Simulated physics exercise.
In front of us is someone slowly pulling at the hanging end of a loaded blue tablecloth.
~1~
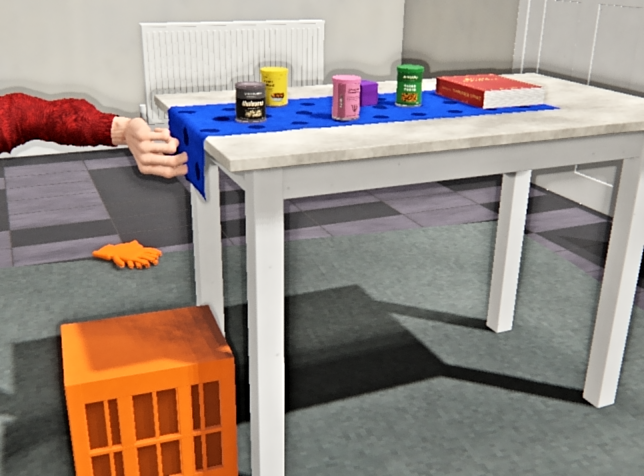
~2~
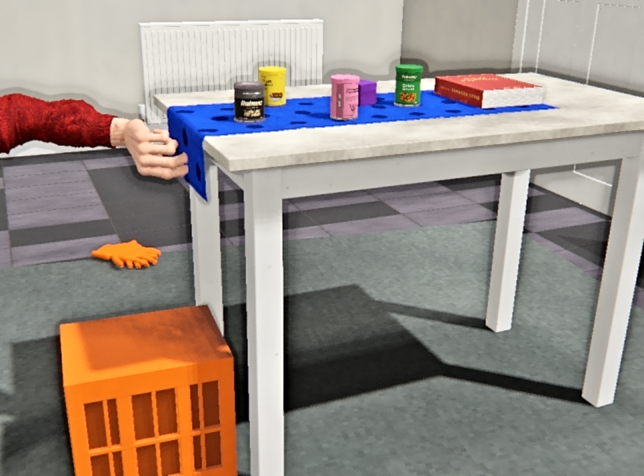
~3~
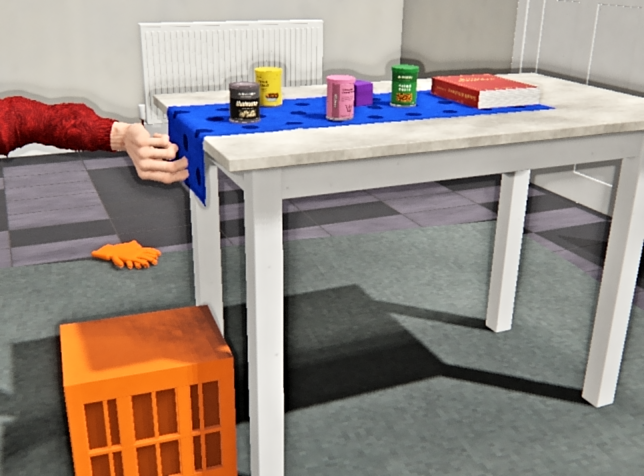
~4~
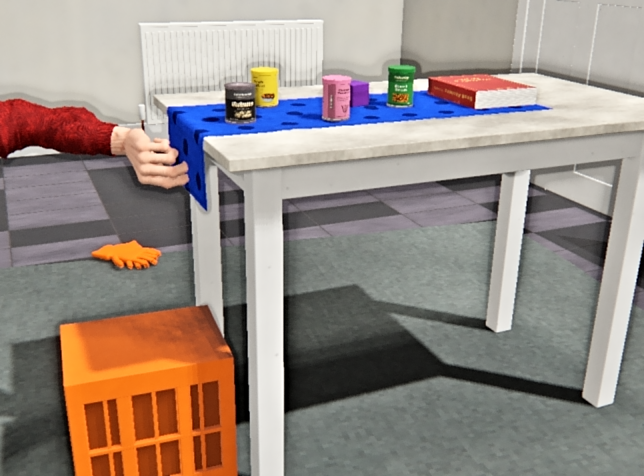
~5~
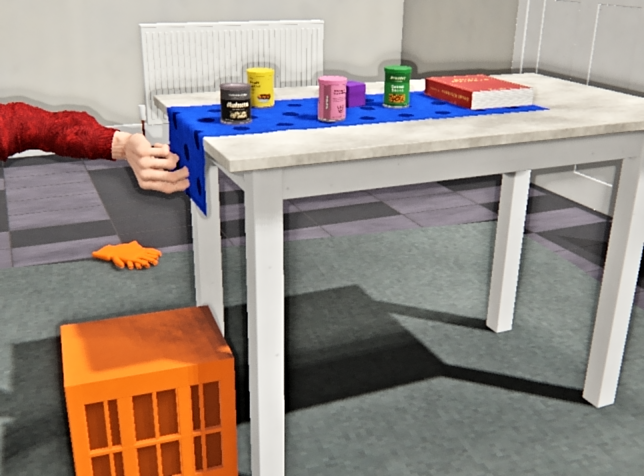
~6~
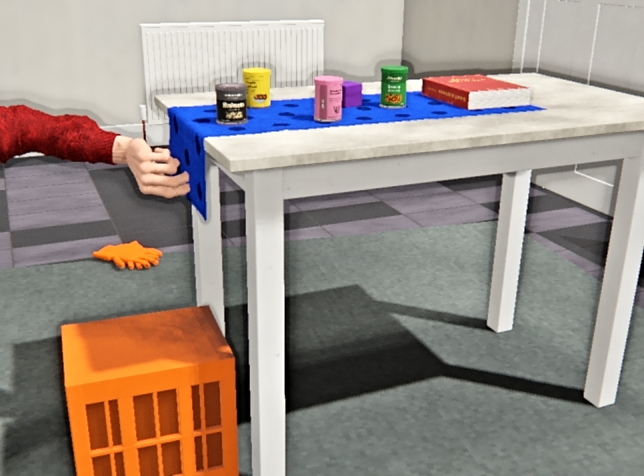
In a grey-floored room with a white table, a red-sleeved arm at the left grips the hanging end of a blue cloth that carries cans, a purple cube and a red book. The hand draws the cloth slightly downward, and the cans and cube shift slowly left together.
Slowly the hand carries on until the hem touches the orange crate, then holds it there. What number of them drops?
I expect the number going over to be three.
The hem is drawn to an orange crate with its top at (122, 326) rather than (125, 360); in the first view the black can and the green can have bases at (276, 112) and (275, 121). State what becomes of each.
Result - the black can comes off, and the green can comes off.
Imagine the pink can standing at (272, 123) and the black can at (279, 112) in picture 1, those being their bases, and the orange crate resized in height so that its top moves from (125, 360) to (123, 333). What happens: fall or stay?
Observed: Pink can departs; black can departs.
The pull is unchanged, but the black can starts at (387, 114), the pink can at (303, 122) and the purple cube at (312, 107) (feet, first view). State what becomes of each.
As for the black can, it holds its spot; the pink can, it leaves the top; the purple cube, it leaves the top.
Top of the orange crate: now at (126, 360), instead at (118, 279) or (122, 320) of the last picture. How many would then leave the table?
You'd get 1 and then 2.
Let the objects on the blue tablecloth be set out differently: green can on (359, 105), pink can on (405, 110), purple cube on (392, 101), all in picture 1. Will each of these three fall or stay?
The green can will stay where it is, the pink can will stay where it is, and the purple cube will stay where it is.
A little later, hem near (189, 273); black can gone.
Next, hem on the crate; black can, yellow can and pink can gone.
When it is over, hem on the crate; black can, yellow can and pink can gone. It carries off three.
